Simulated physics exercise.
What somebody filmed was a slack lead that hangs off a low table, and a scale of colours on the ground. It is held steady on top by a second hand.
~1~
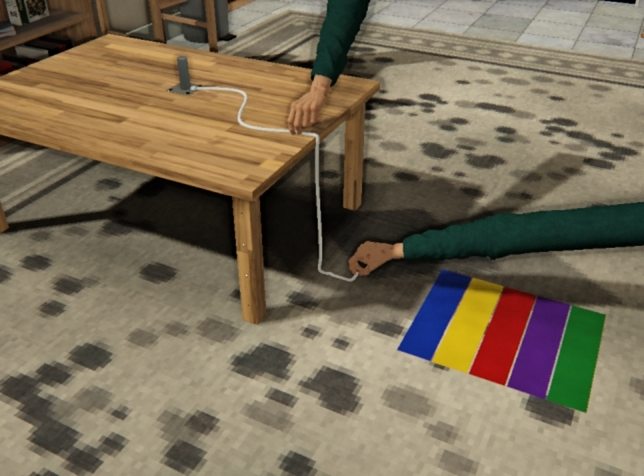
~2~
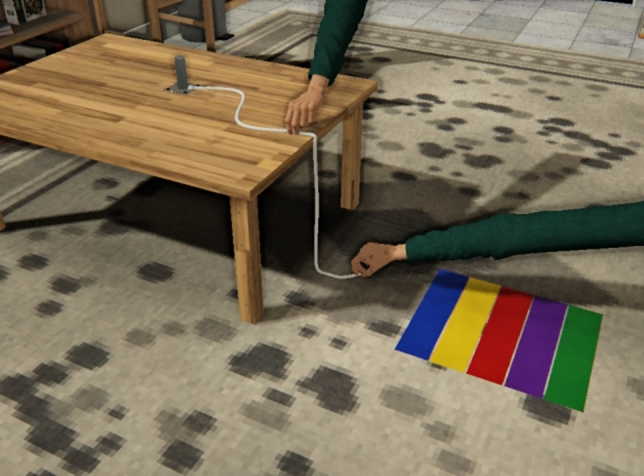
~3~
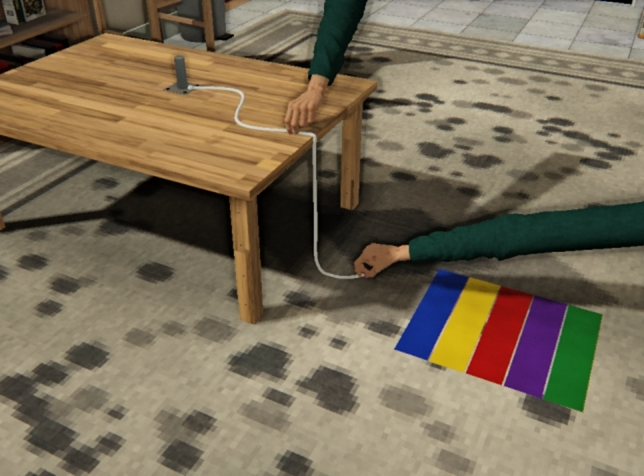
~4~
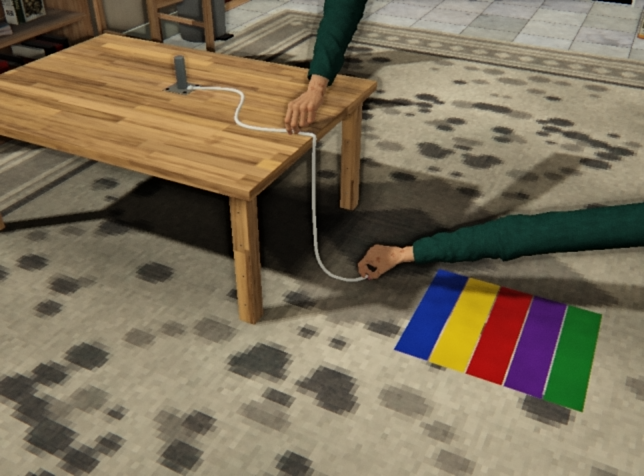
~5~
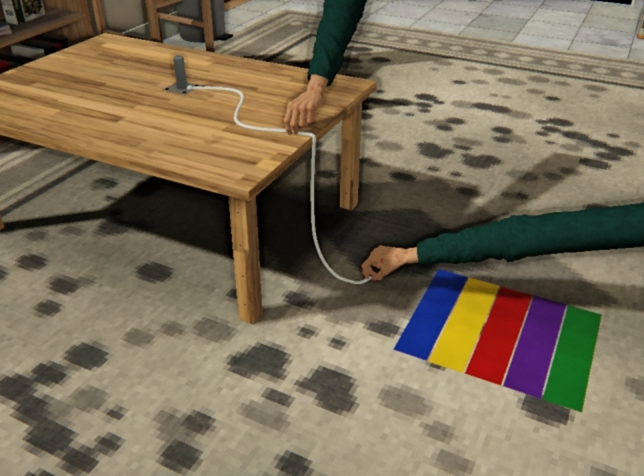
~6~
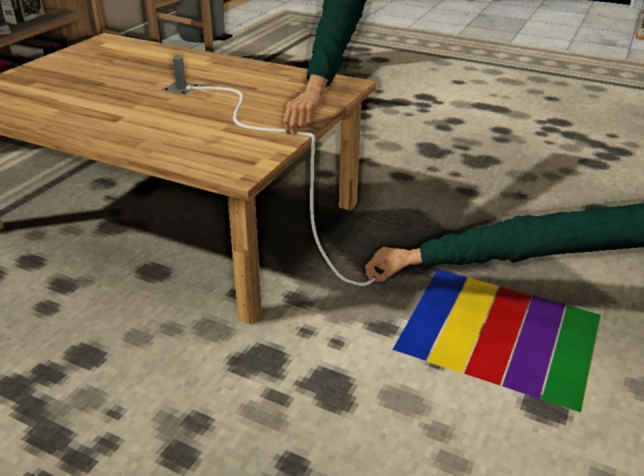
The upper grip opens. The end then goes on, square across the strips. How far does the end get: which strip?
As far as the red strip.
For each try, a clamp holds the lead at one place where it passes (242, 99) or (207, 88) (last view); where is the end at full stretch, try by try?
First (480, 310), then (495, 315).
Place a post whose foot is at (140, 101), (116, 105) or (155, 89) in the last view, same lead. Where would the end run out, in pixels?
Approximate pixels in order: (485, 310), (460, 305), (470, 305).
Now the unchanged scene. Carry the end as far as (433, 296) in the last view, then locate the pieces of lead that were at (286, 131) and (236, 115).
The first lands at (315, 149), while the second lands at (271, 116).
Soon after, end near (433, 296); over blue.
After that, end near (475, 308); over yellow.
At the stop, end near (501, 316); over red. Over red.
